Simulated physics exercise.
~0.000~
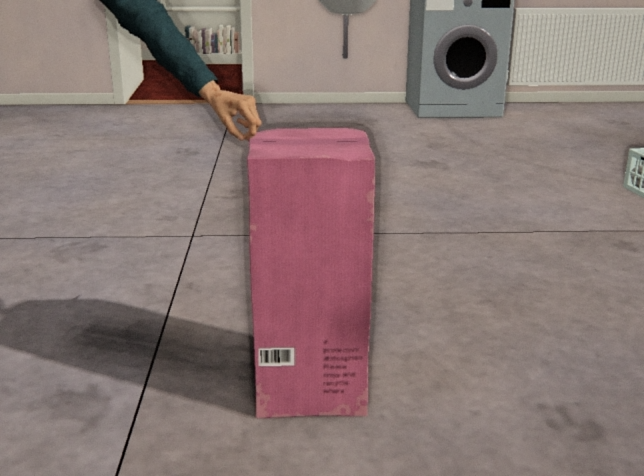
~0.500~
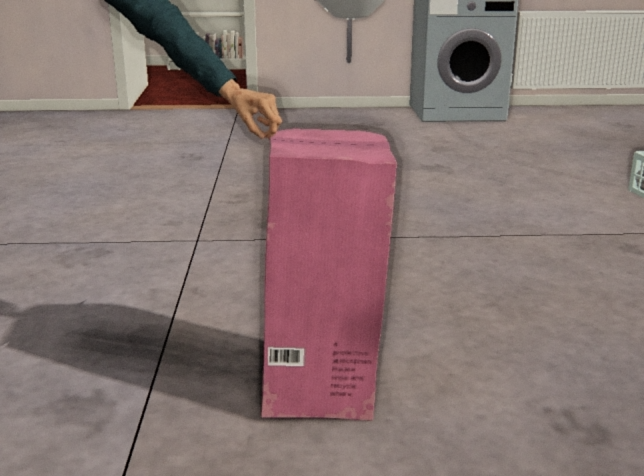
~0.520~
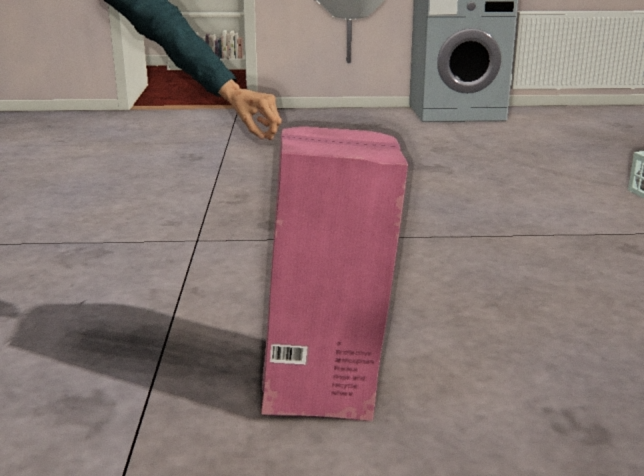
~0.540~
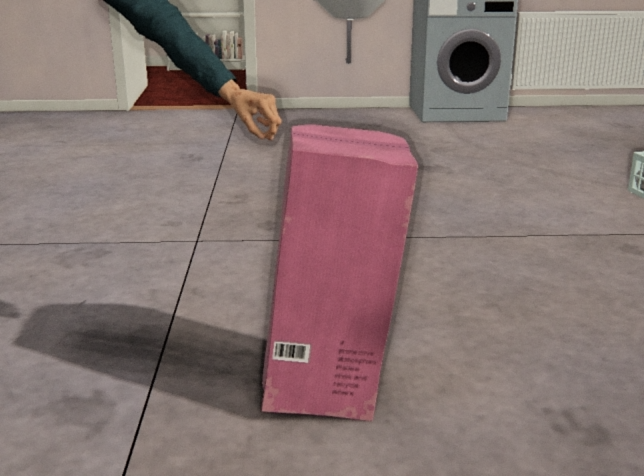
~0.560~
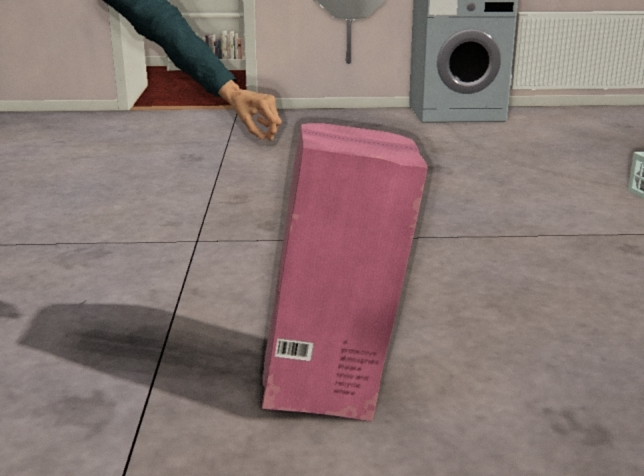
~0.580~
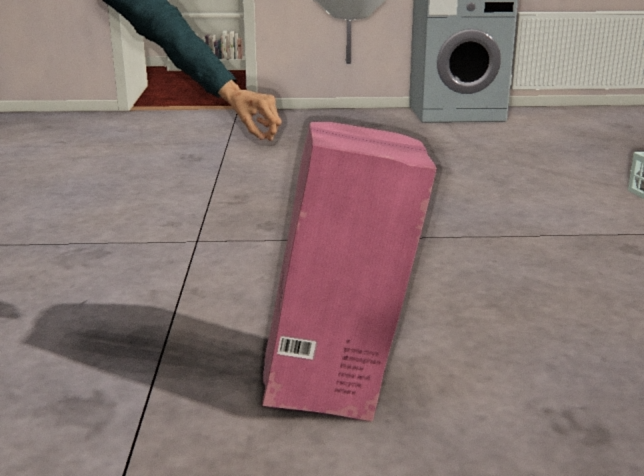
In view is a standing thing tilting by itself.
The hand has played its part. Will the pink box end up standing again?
It tilts too far.
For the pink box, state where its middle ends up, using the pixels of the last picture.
Roughly at (493, 343).
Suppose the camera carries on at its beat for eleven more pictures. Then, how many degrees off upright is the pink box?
Angle from vertical in that picture: 25°.
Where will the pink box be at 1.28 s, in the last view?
It should be close to (499, 340).
Around 0.90 s, pink box 32° off upright near (395, 268).
Around 1.14 s, pink box 59° off upright near (454, 290).
Around 1.28 s, pink box on its side near (499, 340).
Finally (2.6 s), the pink box falls over, near (493, 343).
